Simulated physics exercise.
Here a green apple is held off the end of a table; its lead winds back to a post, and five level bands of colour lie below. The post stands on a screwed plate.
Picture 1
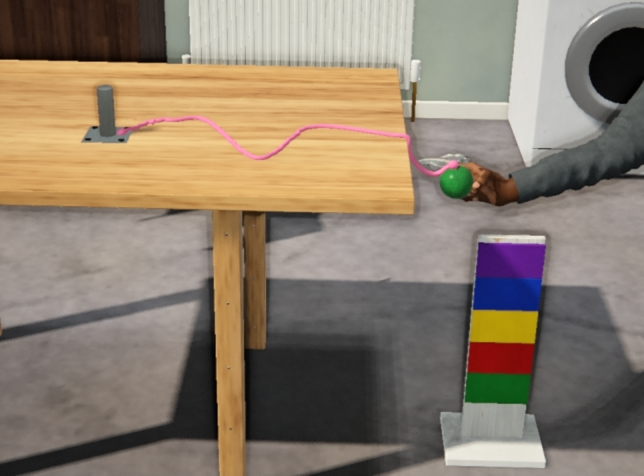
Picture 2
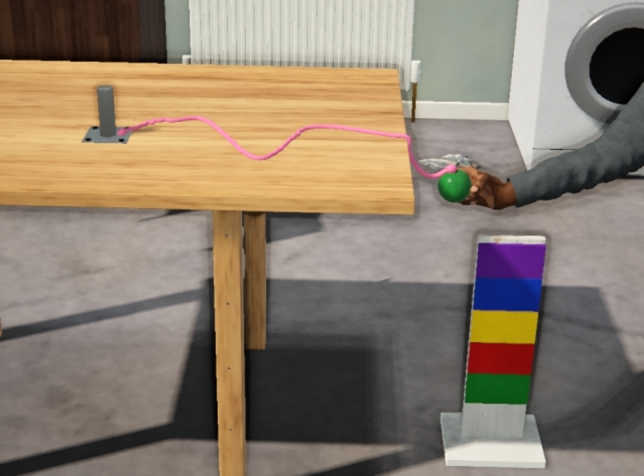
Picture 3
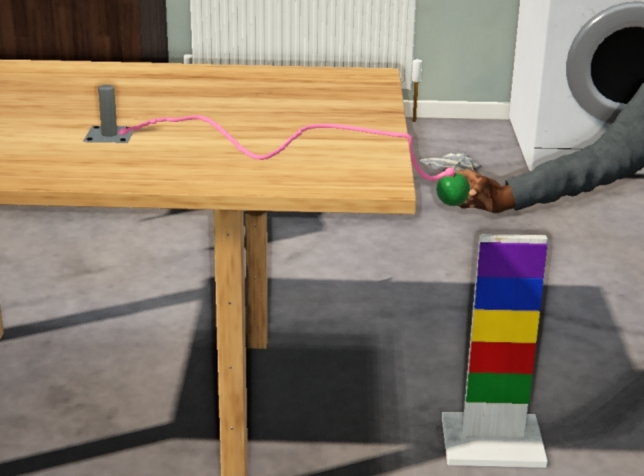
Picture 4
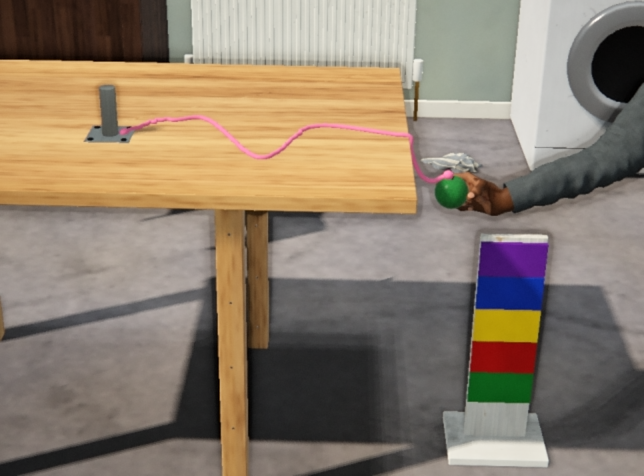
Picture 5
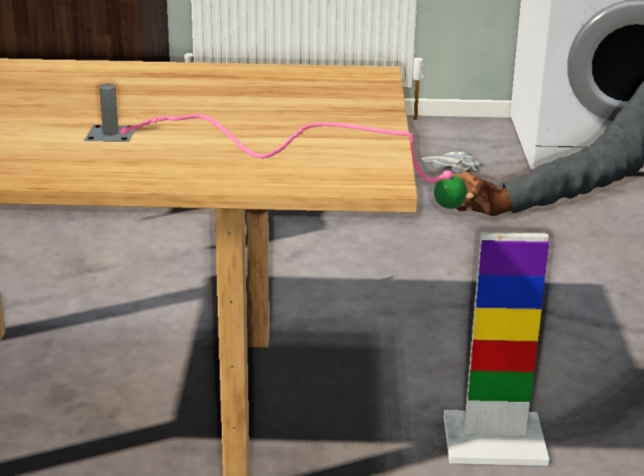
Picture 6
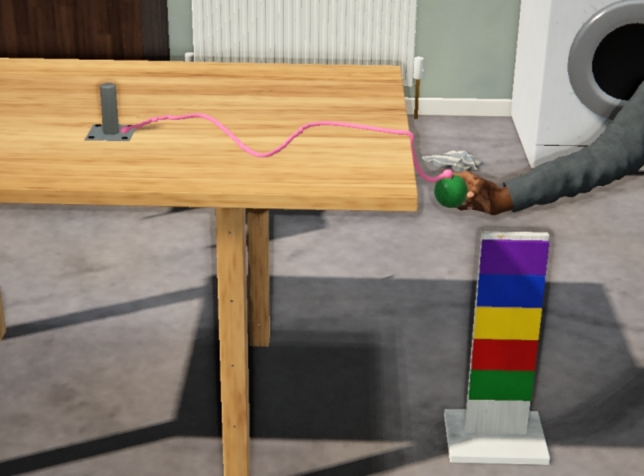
At the start, a hand reaching in from the right holds a green ball just past the table's edge, with a pink cord winding back to a small post and a striped colour board standing below. The hand lowers the ball very slightly, then stays almost still while the cord barely shifts.
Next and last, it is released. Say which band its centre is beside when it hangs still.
Its centre is beside the red band.
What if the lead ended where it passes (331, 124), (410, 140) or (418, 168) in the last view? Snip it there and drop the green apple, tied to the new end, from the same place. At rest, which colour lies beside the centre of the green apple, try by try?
Try 1 - no band; try 2 - blue; try 3 - yellow.
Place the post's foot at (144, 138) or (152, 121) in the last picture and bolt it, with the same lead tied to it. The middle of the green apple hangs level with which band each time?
In turn, green and then green.
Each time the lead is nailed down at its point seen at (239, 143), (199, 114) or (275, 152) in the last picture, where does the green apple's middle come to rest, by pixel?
First near (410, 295), then near (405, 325), then near (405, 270).
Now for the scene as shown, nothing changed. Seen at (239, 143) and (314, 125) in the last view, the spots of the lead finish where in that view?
The first moves to (317, 136), the second to (407, 188).
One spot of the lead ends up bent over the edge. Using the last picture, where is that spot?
It's the bit near (291, 139).
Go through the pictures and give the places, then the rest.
In the first frame, green apple (457, 182); purple (511, 262); blue (507, 295); yellow (504, 328); red (501, 359); green (498, 390).
In the second frame, green apple (455, 186); lead through (153, 123) (215, 127) (256, 158) (298, 132) (383, 134).
In the third frame, green apple (453, 189).
In the fourth frame, green apple (452, 192); lead through (155, 123) (217, 127) (258, 158) (300, 131) (385, 133).
In the fifth frame, green apple (450, 192).
In the sixth frame, green apple (451, 191); lead through (156, 121) (218, 125) (259, 156) (301, 129) (385, 131).
Soon after, apple near (374, 340); level with red.
After that, apple near (419, 349); level with red.
In the end, apple near (396, 352); level with red. Its centre hangs level with the red band.
